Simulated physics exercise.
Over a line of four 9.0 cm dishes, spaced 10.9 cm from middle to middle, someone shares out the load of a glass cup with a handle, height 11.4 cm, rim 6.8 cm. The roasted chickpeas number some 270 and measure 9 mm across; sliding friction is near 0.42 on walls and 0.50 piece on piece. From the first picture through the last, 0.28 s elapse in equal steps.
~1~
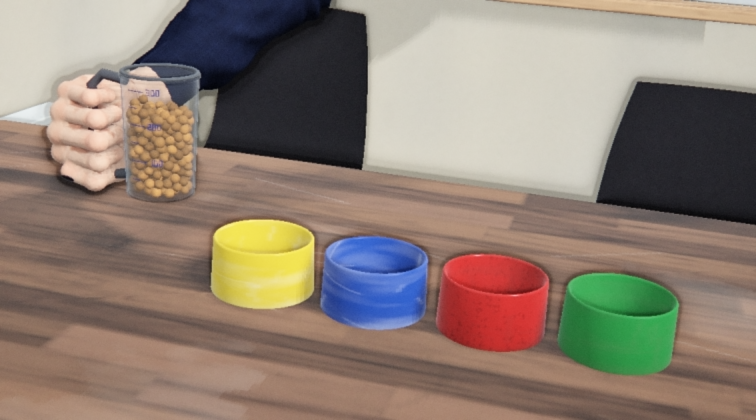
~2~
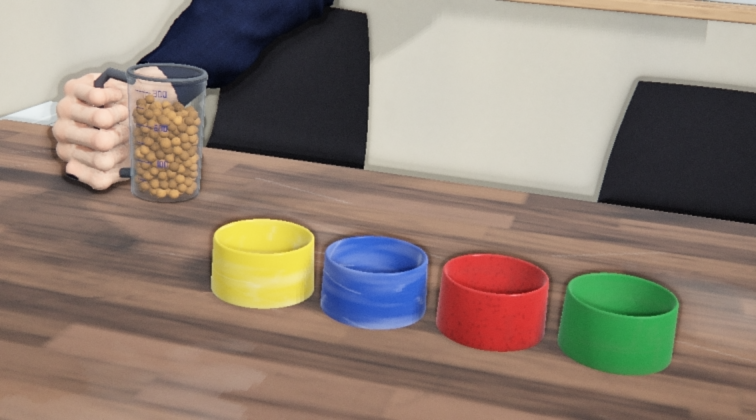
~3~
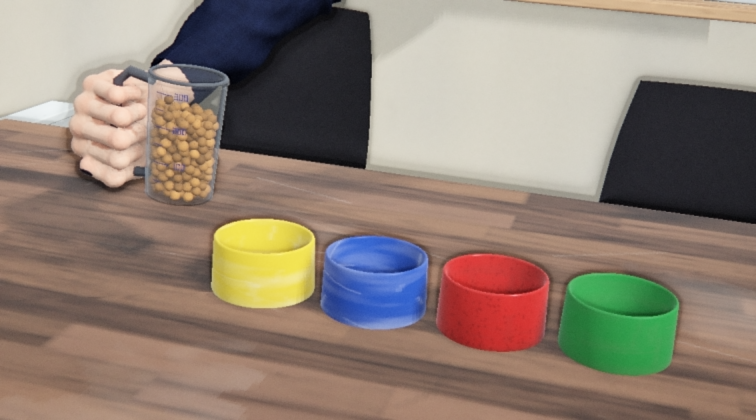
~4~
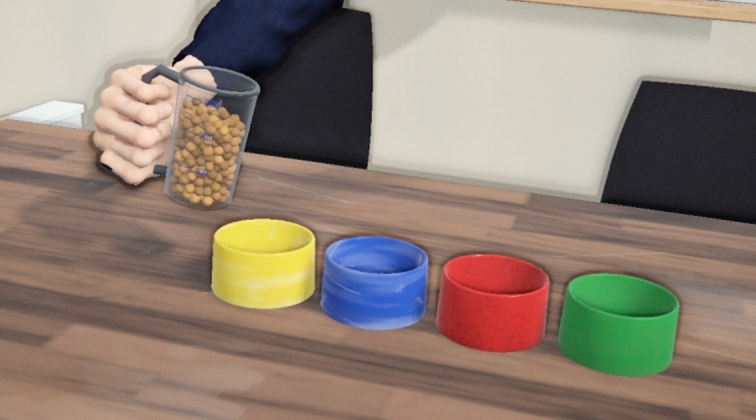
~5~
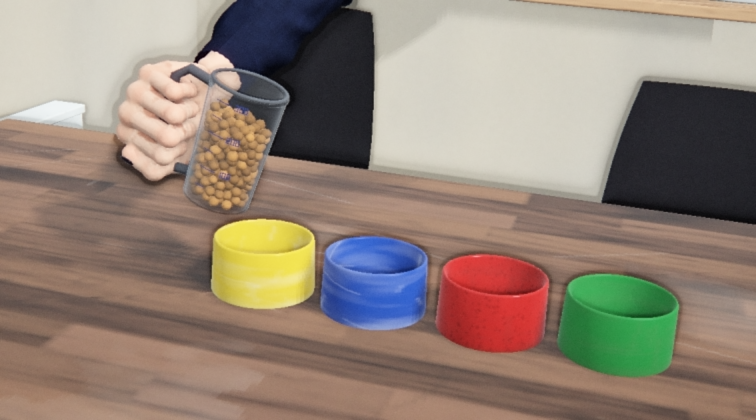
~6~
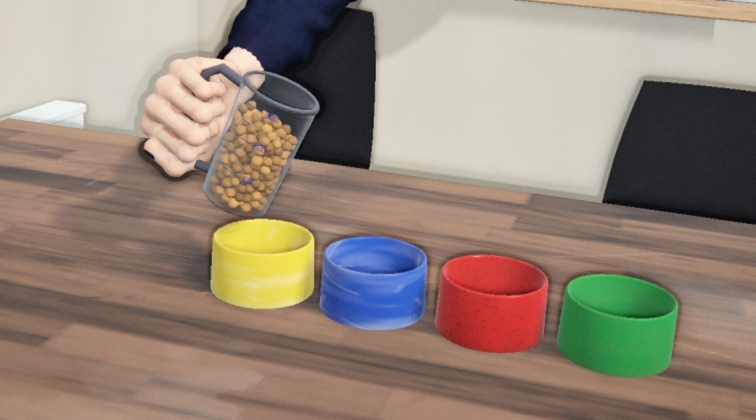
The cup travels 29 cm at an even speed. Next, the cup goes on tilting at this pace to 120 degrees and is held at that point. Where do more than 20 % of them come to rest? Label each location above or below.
Labels - red dish: Above, blue dish: Below, green dish: Below, yellow dish: Below, counter: Above.
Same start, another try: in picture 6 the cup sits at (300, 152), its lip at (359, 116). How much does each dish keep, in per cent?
Then red 60, blue 0, green 10, and yellow 0.
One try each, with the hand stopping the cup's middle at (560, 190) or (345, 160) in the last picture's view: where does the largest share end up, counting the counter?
The largest share ends at green first and at blue second.
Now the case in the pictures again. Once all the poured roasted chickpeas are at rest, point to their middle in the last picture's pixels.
Around (514, 316).
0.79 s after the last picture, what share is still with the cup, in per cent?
Roughly 95 per cent, give or take.
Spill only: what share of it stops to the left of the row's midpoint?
I'd say near 0 percent.
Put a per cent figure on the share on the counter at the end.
I'd put it near 30 per cent.
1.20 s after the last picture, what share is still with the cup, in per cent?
I'd say close to 35 per cent.
Then, 0.47 s after the last picture, tilt 69 degrees; cup holds 100 %.
Then, 0.79 s after the last picture, tilt 100 degrees; cup holds 95 %.
Then, 1.20 s after the last picture, tilt 120 degrees; cup holds 35 %, red 50 %.
In the end, red 65 %, blue 0 %, green 5 %, yellow 0 %, counter 30 %.
